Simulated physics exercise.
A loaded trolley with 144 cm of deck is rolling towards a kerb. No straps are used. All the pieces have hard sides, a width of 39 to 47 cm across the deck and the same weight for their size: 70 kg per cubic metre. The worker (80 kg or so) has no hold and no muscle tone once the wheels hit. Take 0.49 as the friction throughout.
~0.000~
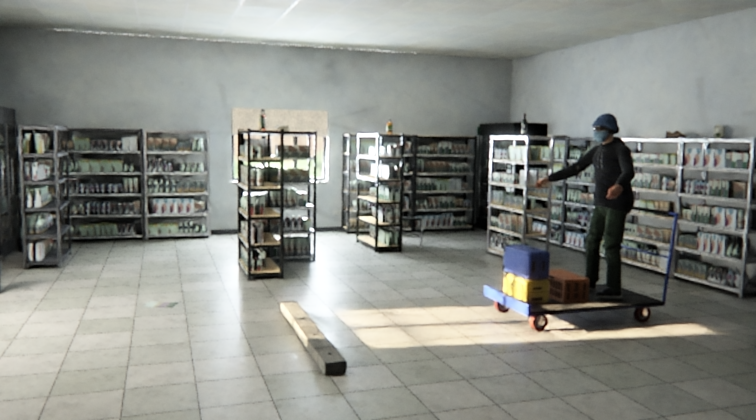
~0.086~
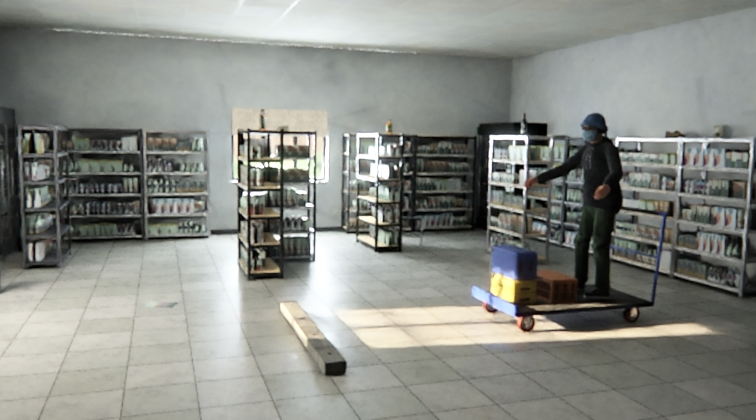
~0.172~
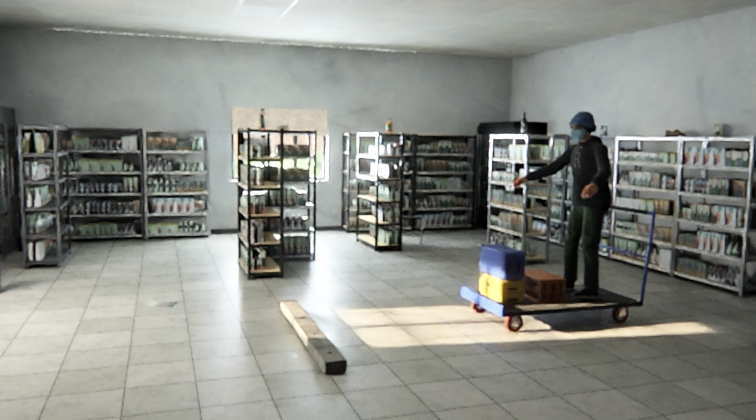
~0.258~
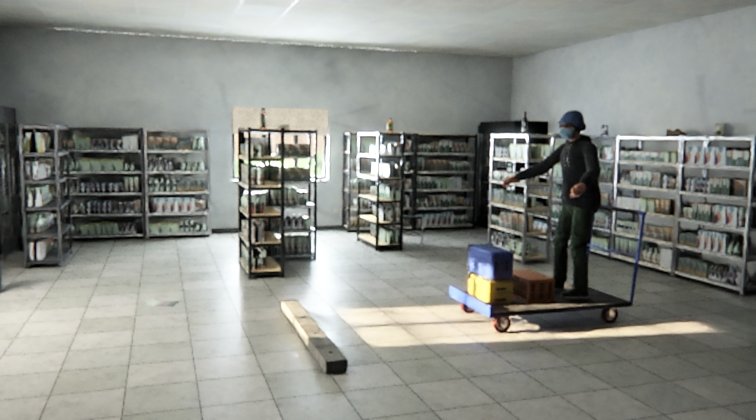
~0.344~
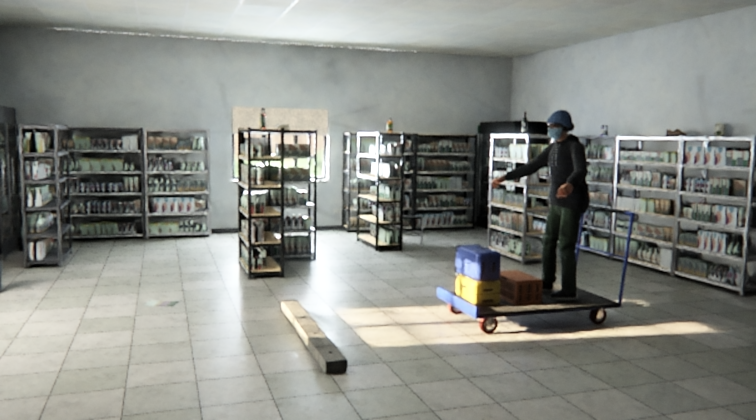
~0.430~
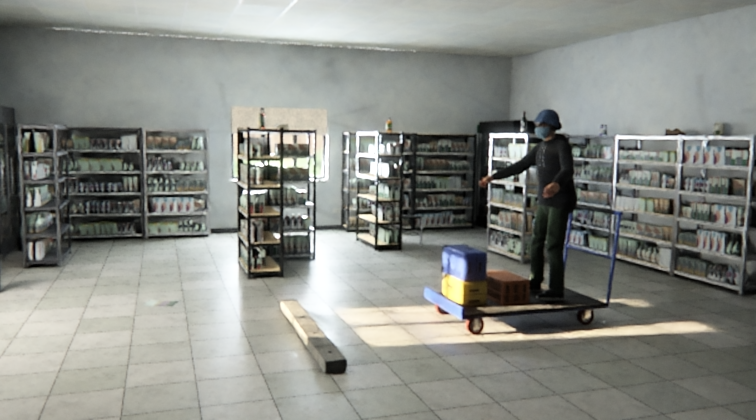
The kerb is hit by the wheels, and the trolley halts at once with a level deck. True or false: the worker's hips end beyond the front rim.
False.
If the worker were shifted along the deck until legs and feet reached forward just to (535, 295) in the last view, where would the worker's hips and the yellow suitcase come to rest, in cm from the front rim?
Then hips 110 behind, yellow 20 behind.
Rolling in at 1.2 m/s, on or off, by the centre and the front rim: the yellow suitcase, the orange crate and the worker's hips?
In that scenario yellow is retained, orange is retained, and the hips are retained.
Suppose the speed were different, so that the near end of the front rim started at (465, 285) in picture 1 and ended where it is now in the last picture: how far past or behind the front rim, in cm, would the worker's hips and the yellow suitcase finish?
Hips: 100 cm behind; yellow: 20 cm behind.
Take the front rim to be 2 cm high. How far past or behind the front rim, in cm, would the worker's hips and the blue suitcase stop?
Rest positions from the front rim: Hips 110 cm behind; blue 30 cm past.
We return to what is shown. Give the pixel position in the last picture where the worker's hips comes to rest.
(425, 268).
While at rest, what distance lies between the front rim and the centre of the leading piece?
20 cm past it.
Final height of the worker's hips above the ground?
Hip height: Approx. 55 cm.
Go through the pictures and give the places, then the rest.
In the first frame, hips (613, 200), yellow suitcase (526, 288), rim corner (529, 312); 185 cm still to roll.
In the second frame, hips (602, 200), yellow suitcase (514, 288), rim corner (516, 313); 172 cm still to roll.
In the third frame, hips (591, 199), yellow suitcase (502, 288), rim corner (503, 313); 160 cm still to roll.
In the fourth frame, hips (581, 199), yellow suitcase (490, 288), rim corner (491, 313); 147 cm still to roll.
In the fifth frame, hips (569, 199), yellow suitcase (478, 289), rim corner (477, 314); 134 cm still to roll.
In the sixth frame, hips (557, 199), yellow suitcase (464, 289), rim corner (463, 315); 122 cm still to roll. Speed about 1.5 m/s.
After 1.26 s the deck stops.
After 1.51 s the worker's hips are 80 cm behind the rim, near (400, 229) in the last picture's view.
After 1.81 s the worker's hips are 80 cm behind the rim, near (400, 241) in the last picture's view.
After 2.26 s the worker's hips are 99 cm behind the rim, near (419, 265) in the last picture's view.
At rest, 3.3 s, past the rim, blue suitcase; behind it, orange crate, yellow suitcase and the worker's hips.
